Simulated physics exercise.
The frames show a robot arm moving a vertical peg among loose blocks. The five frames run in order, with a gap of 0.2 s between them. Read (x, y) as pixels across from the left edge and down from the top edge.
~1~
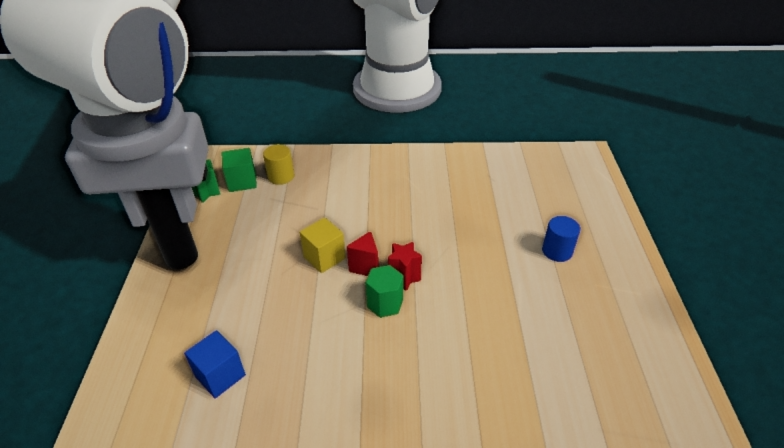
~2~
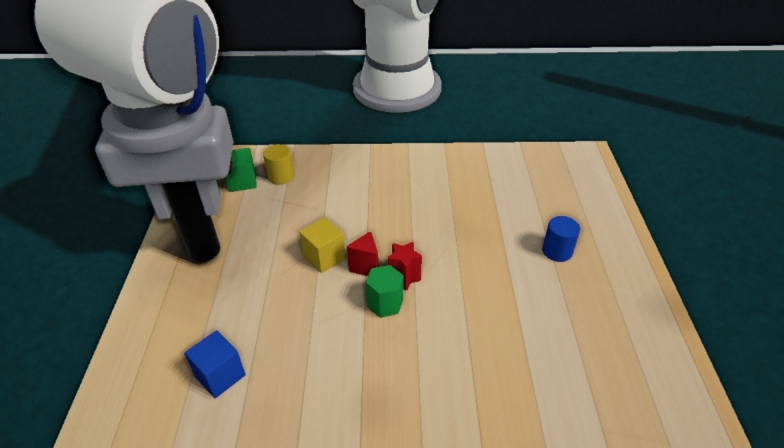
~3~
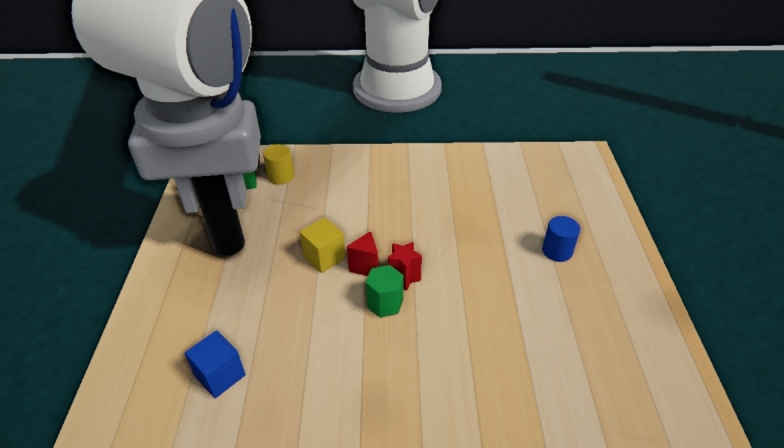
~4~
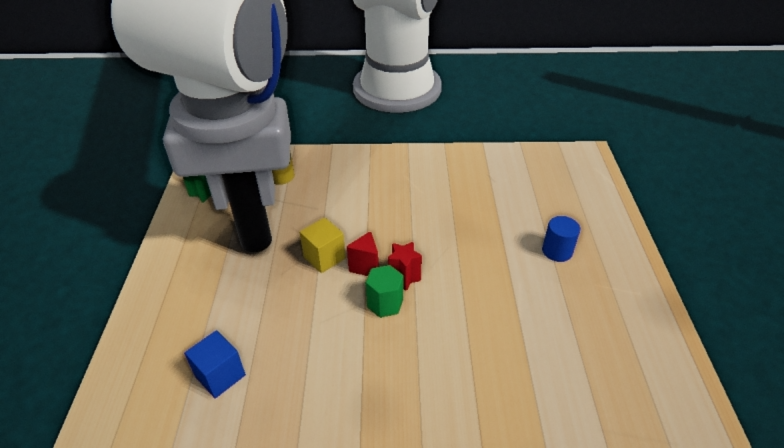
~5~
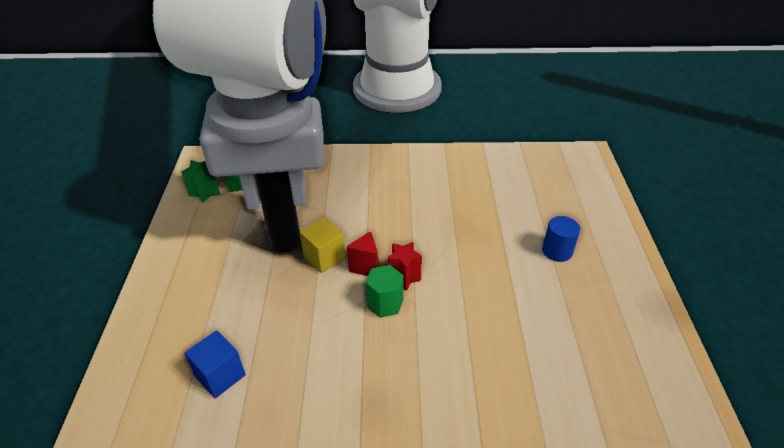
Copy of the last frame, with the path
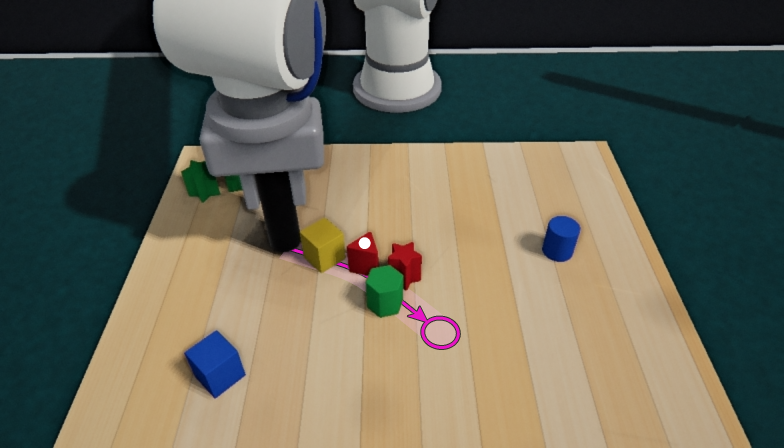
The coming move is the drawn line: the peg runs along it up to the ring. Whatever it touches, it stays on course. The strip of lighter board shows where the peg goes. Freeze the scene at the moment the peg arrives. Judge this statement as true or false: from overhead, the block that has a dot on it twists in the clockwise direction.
False - the claim does not hold.
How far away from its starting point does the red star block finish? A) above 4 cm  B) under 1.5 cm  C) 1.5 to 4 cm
Option A.
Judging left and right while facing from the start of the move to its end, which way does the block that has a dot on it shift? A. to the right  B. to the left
It's B.
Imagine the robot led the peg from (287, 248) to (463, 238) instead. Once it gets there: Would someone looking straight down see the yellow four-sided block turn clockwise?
In short: Yes.
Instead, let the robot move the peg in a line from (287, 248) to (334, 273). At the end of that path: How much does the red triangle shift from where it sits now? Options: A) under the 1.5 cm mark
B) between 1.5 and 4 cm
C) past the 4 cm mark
My pick is B.
Drawn move, from (287, 248) over (368, 277) to (441, 332); the dot is on the red triangle.
What follows on the original path. One third of the way, peg (342, 258); yellow four-sided block (373, 243), turned 35° anticlockwise; red triangle (399, 247), turned 35° anticlockwise; red star block (426, 255), turned 25° clockwise.
Two thirds of the way, peg (392, 287); yellow four-sided block (416, 251), turned 85° anticlockwise; red triangle (437, 239), turned 85° anticlockwise; green hexagon (399, 296), turned 15° clockwise; red star block (455, 261), turned 55° clockwise.
At the end, peg (441, 326); yellow four-sided block (417, 251), turned 90° anticlockwise; red triangle (438, 239), turned 90° anticlockwise; green hexagon (410, 323), turned 55° clockwise; red star block (456, 261), turned 55° clockwise.
